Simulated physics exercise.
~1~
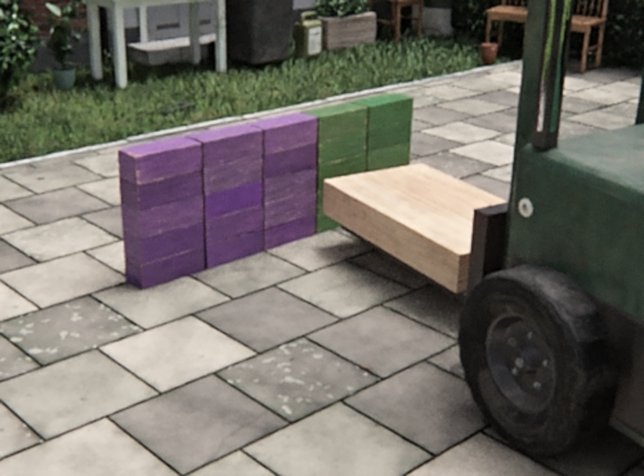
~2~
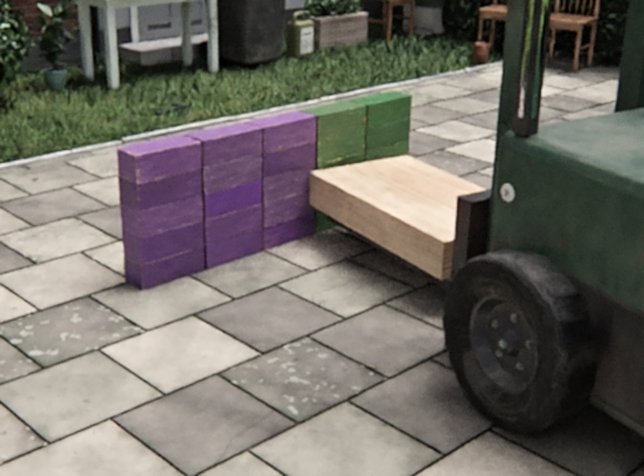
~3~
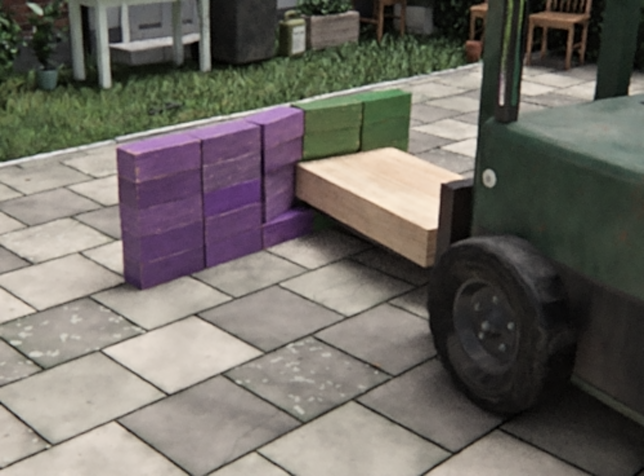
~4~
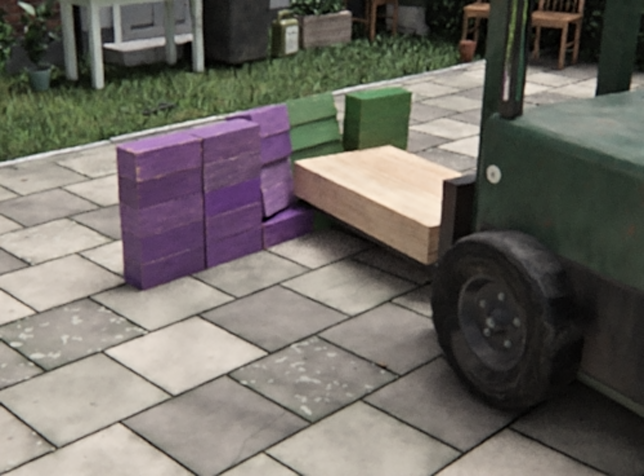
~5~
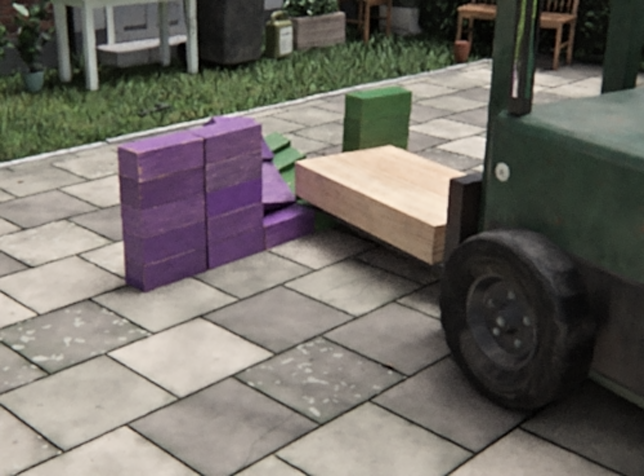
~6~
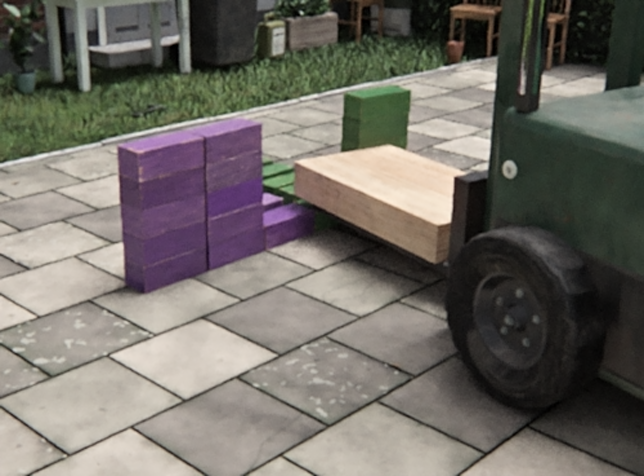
Paved garden patio, a green forklift pushing a pale wooden load into a purple and green block wall, toppling its middle section.
